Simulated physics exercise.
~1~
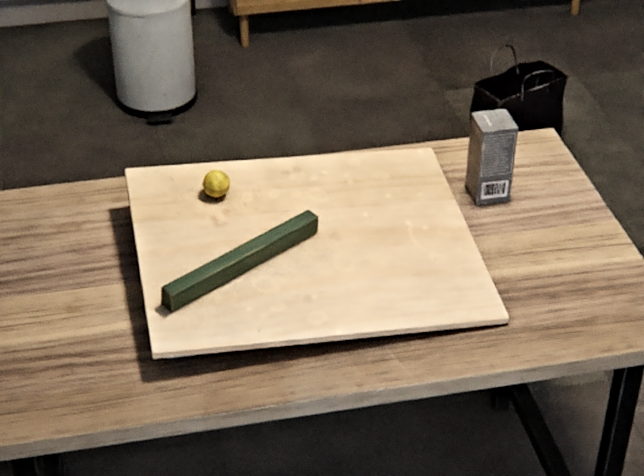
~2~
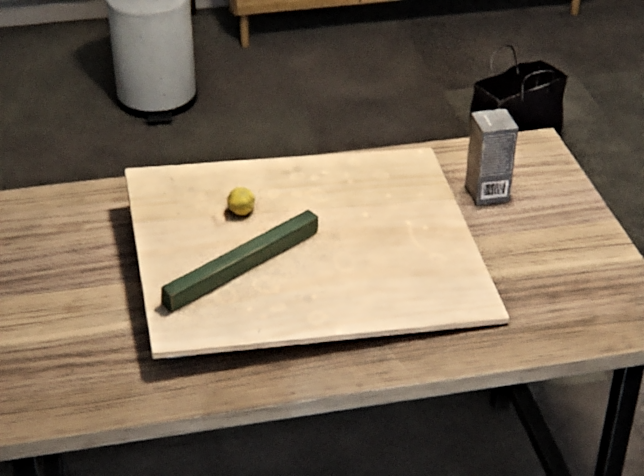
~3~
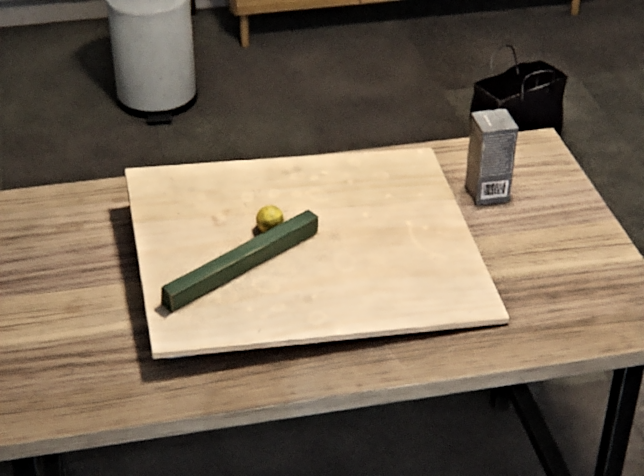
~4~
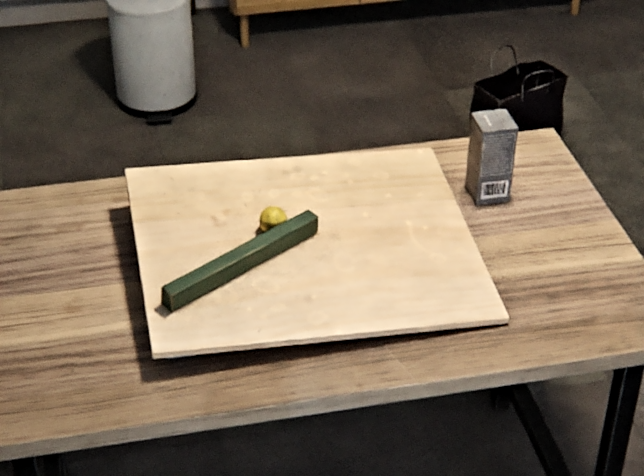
Yellow ball rolling right and down across a pale tilted board, then settling against the upper side of a green bar.
